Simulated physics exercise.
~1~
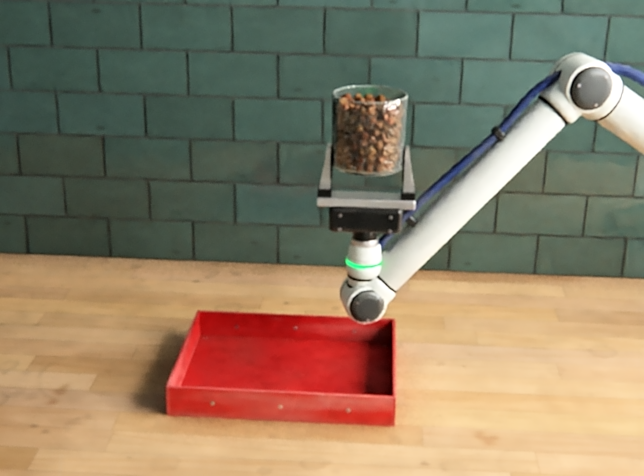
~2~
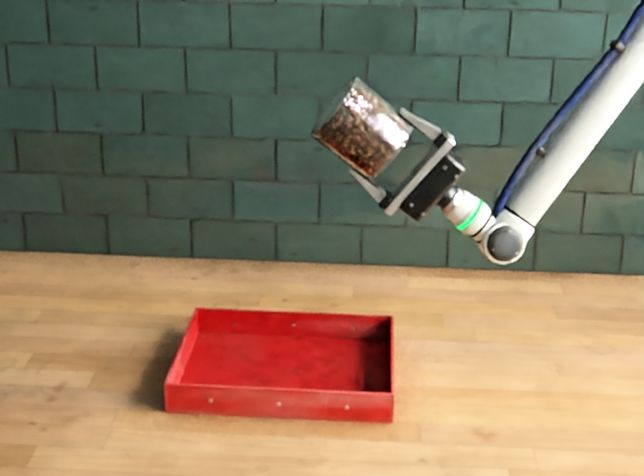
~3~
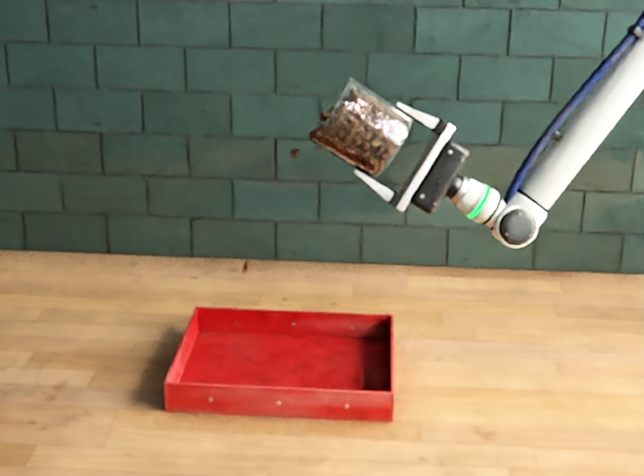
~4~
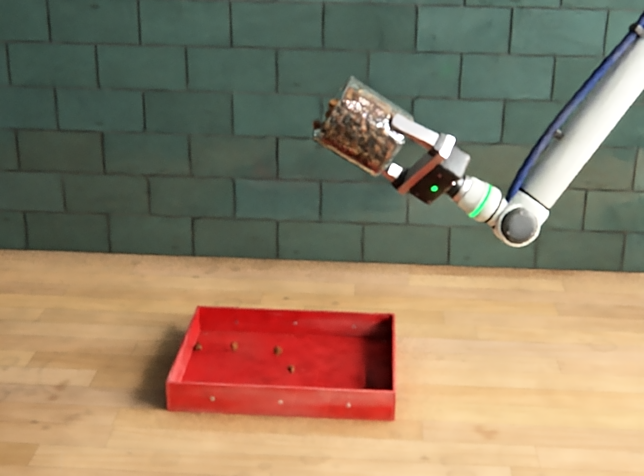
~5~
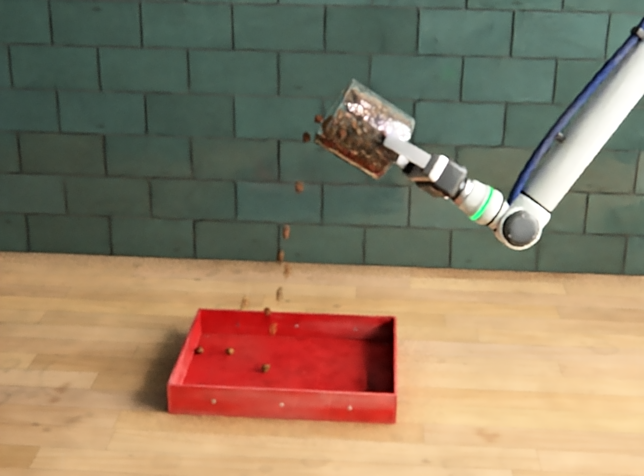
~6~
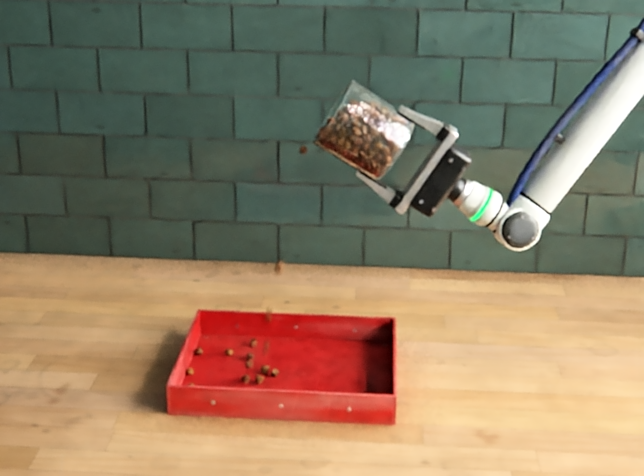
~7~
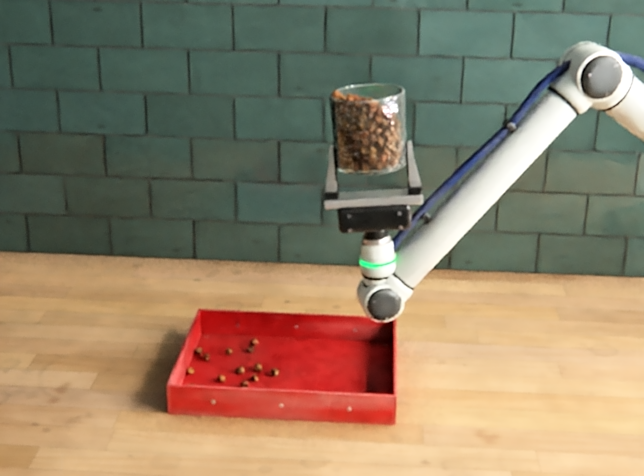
On a wooden table, a robot arm tilts a glass of brown pellets, scattering some into a red tray, then rights it.
